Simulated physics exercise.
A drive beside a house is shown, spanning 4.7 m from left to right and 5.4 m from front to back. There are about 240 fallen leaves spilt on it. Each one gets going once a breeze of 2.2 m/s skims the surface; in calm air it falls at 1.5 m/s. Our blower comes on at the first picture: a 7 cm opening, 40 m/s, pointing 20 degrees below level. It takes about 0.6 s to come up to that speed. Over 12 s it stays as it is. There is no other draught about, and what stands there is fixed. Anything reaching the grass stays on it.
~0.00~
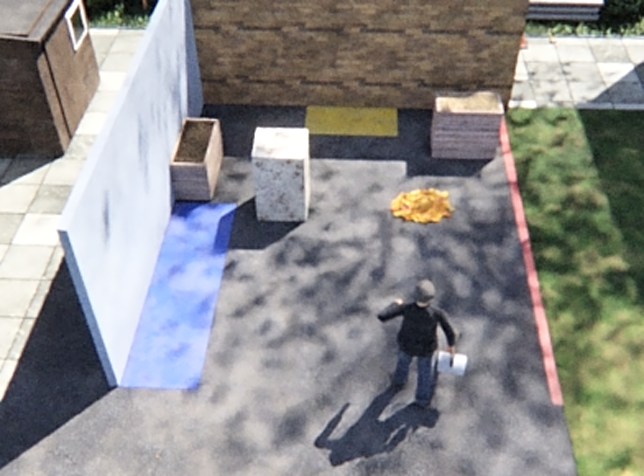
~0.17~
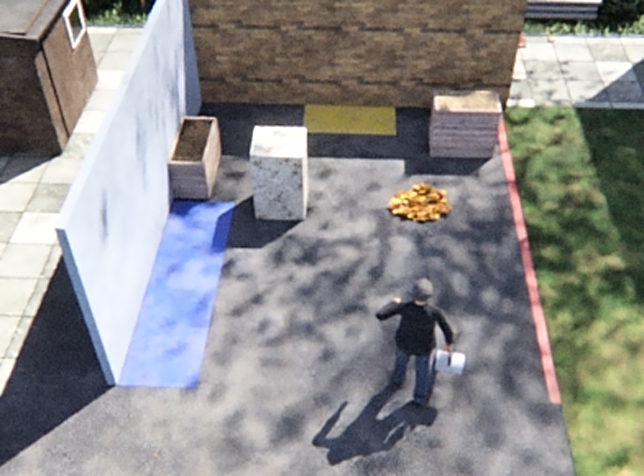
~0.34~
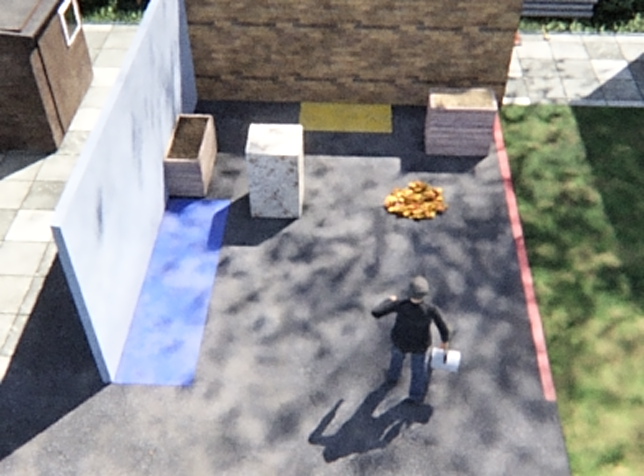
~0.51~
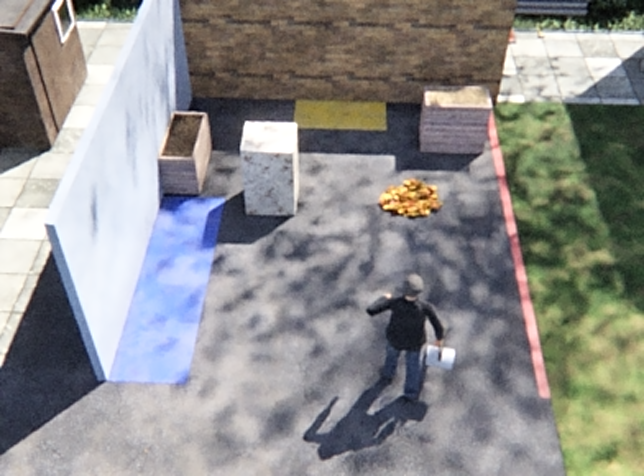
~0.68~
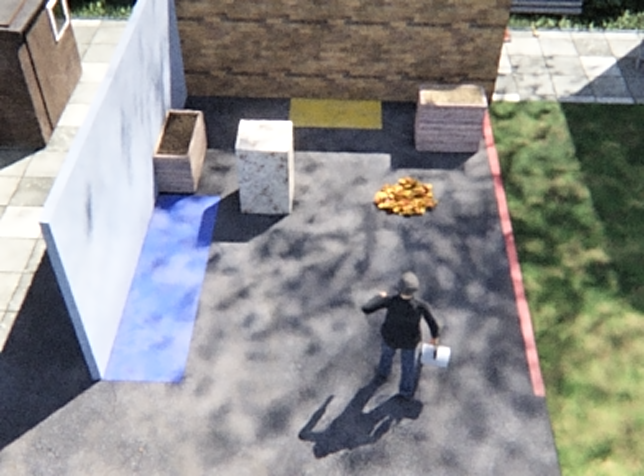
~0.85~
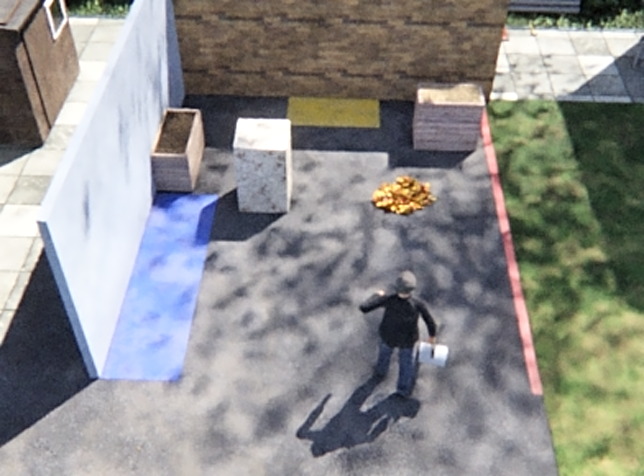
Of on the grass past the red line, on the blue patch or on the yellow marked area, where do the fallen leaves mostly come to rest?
Mostly at the yellow one.
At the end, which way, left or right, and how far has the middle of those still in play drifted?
Direction to the left-hand side, distance about 0.4 m.
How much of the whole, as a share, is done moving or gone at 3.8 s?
That works out to some 10 %.
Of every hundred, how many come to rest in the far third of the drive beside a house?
About 100 percent.
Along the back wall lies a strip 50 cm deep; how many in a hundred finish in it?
That works out to some 40 %.
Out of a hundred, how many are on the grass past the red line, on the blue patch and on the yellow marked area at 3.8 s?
0 % red, 0 % blue, 15 % yellow.
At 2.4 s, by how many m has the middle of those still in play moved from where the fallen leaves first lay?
The centre ends up some 1.2 m from the start.
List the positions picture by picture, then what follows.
The middle of the fallen leaves is near (426, 206), none has stirred yet and the mouth of the blower is at (455, 330), in the first frame.
The middle of the fallen leaves is near (425, 202), none has stirred yet, the yellow marked area is centred on (350, 119), the red line is centred on (525, 227) and the blue patch is centred on (183, 284), in the second frame.
The middle of the fallen leaves is near (420, 200), none has stirred yet, the top of a planter is at (463, 99) and the top of a bin is at (274, 139), in the third frame.
The middle of the fallen leaves is near (415, 198) and none has stirred yet, in the fourth frame.
The middle of the fallen leaves is near (410, 196) and none has stirred yet, in the fifth frame.
The middle of the fallen leaves is near (408, 195) and about 5 % have left their places, in the sixth frame.
After 2.4 s, 92 % are on the move or not yet settled, 0 % are on the yellow marked area, 0 % on the grass past the red line and 0 % on the blue patch; the middle of those still in play is near (390, 147).
After 3.8 s, 88 % are on the move or not yet settled, 15 % are on the yellow marked area, 0 % on the grass past the red line and 0 % on the blue patch; the middle of those still in play is near (379, 138).
After 6.6 s, 69 % are on the move or not yet settled, 29 % are on the yellow marked area, 0 % on the grass past the red line and 0 % on the blue patch; the middle of those still in play is near (378, 129).
After 12.0 s, at the end, 38 % are on the yellow marked area, 0 % on the grass past the red line and 0 % on the blue patch; the middle of those still in play is near (375, 122).
